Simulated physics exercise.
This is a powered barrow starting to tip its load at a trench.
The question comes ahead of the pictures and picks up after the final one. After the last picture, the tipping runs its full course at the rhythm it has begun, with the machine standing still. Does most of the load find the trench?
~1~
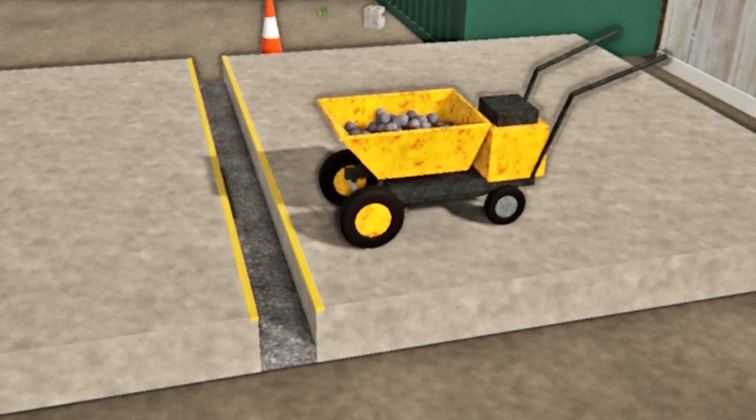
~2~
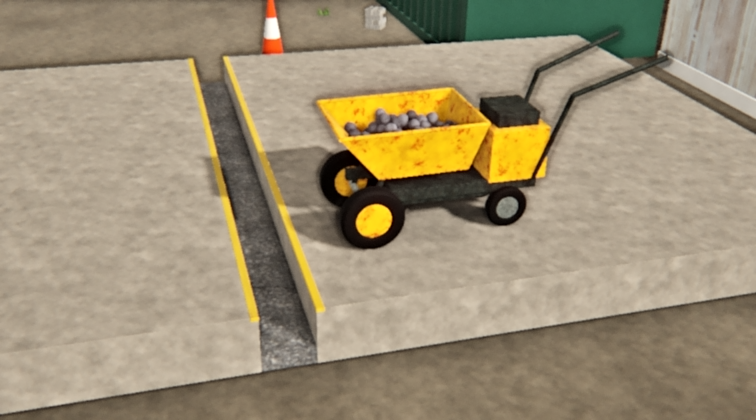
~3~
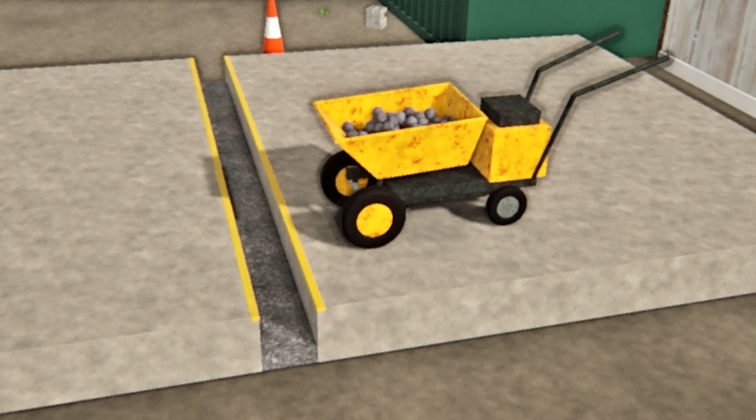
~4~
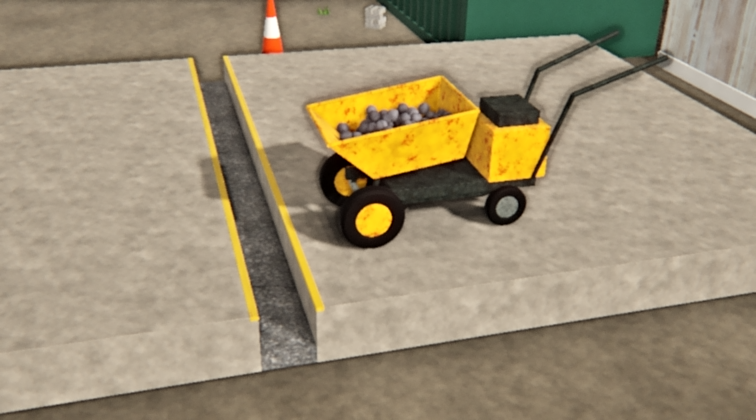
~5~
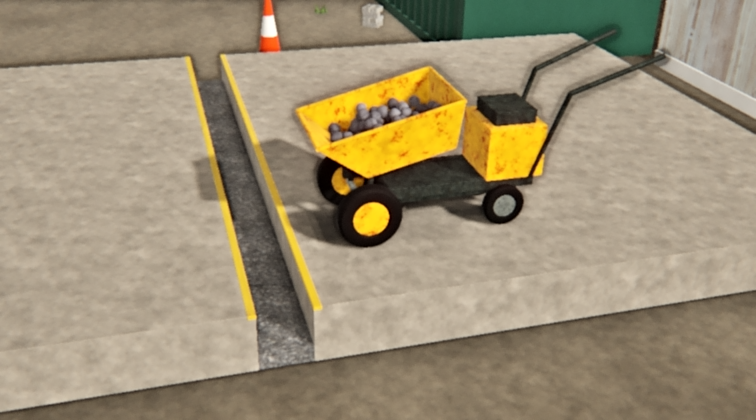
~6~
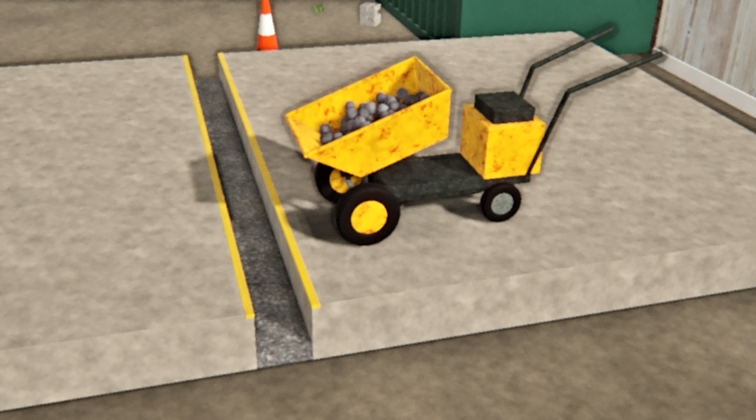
The share in the trench is above half.
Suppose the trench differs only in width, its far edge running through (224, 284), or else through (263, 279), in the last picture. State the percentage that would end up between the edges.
The share would be 90 % first and 20 % second.
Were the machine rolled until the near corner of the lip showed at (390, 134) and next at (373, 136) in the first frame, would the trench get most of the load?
For the first case I'd say upwards of half, and for the second case upwards of half.
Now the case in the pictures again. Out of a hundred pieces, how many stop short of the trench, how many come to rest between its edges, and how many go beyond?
In percent, around: Short 0; between 75; beyond 25.
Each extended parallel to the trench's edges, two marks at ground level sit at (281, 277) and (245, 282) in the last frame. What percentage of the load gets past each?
Near 80 % and 20 %.
Just after the last frame, skip tipped steeply; every one in the skip.
A moment on, skip tipped right over; the larger part in the skip; about a tenth in or heaped over the trench; just a few beyond it; just a few falling.
Further on, skip tipped right over; about a tenth in the skip; roughly two thirds in or heaped over the trench; roughly a quarter beyond it.
When it is over, skip tipped right over; the larger part in or heaped over the trench; roughly a quarter beyond it.
